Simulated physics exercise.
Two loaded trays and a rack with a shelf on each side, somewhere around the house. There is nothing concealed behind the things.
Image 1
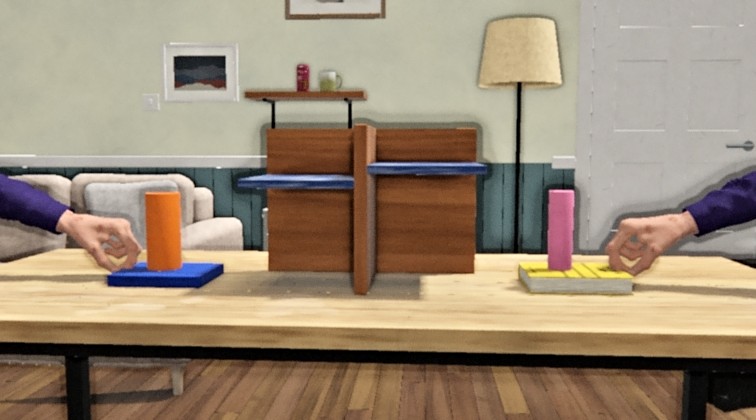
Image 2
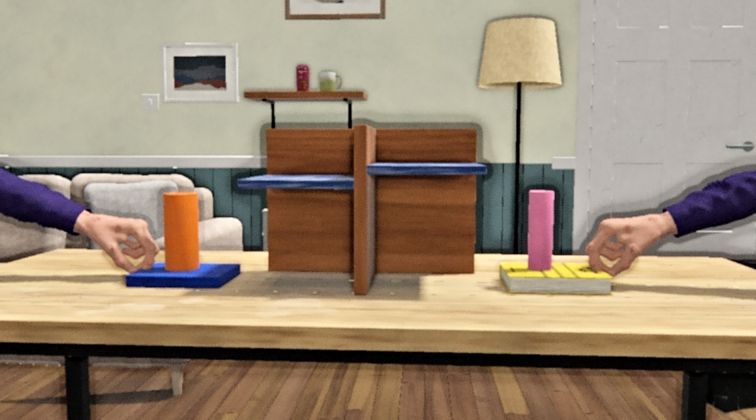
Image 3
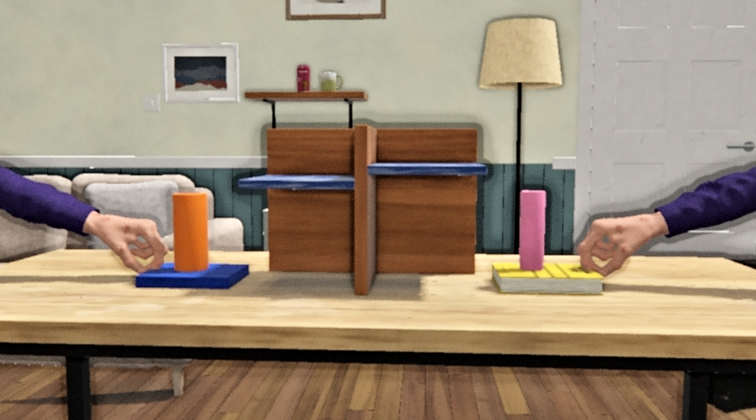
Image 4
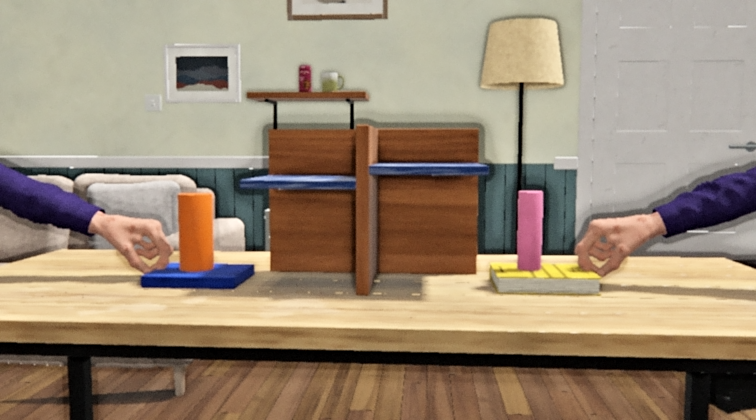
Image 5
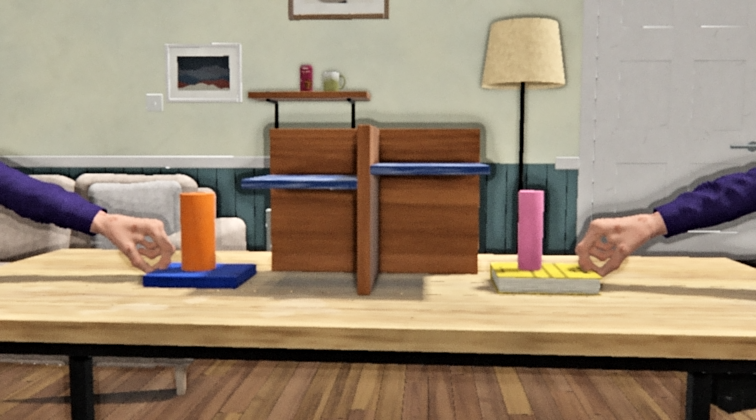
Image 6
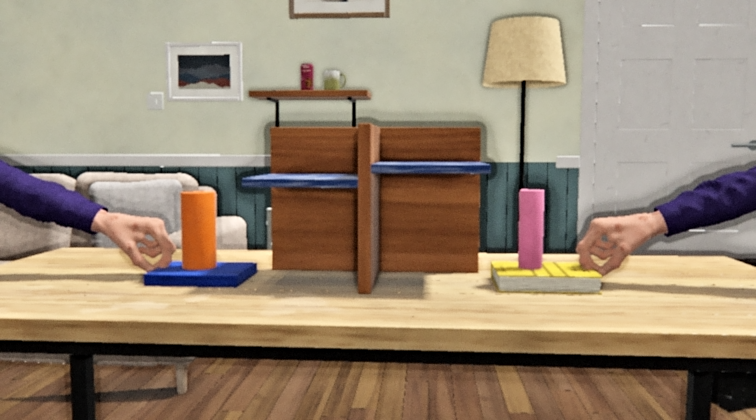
Two hands sliding a blue board with an orange candle and a yellow book with a pink candle inward, then barely moving.
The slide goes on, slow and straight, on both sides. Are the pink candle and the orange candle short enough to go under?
The pink candle fits; the orange candle fits.
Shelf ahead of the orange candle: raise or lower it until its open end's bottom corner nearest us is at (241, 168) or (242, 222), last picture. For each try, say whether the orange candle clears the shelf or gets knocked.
The orange candle rides in untouched; gets knocked.
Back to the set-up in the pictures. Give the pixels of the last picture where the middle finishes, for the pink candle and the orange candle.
(425, 228) and (297, 232), approximately.
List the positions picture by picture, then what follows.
The first picture shows hands sliding the things forward; pink candle (561, 230); orange candle (164, 231); yellow book (573, 278).
The second picture shows hands sliding the things forward; orange candle (181, 231); shelf (366, 206).
The third picture shows hands sliding the things forward; pink candle (532, 231); blue board (196, 275).
The fourth picture shows hands sliding the things forward; orange candle (196, 231); yellow book (542, 278).
The fifth picture shows hands sliding the things forward; pink candle (530, 231); shelf (369, 206).
The sixth picture shows hands sliding the things forward; pink candle (531, 229); orange candle (199, 230); blue board (203, 274).
Then, 0.72 s after the last picture, pink candle riding along near (497, 229); orange candle riding along near (235, 231).
Then, 1.30 s after the last picture, pink candle riding along near (455, 229); orange candle riding along near (280, 231).
At rest, the pink candle passes below, near (425, 229); the orange candle passes below, near (297, 231).
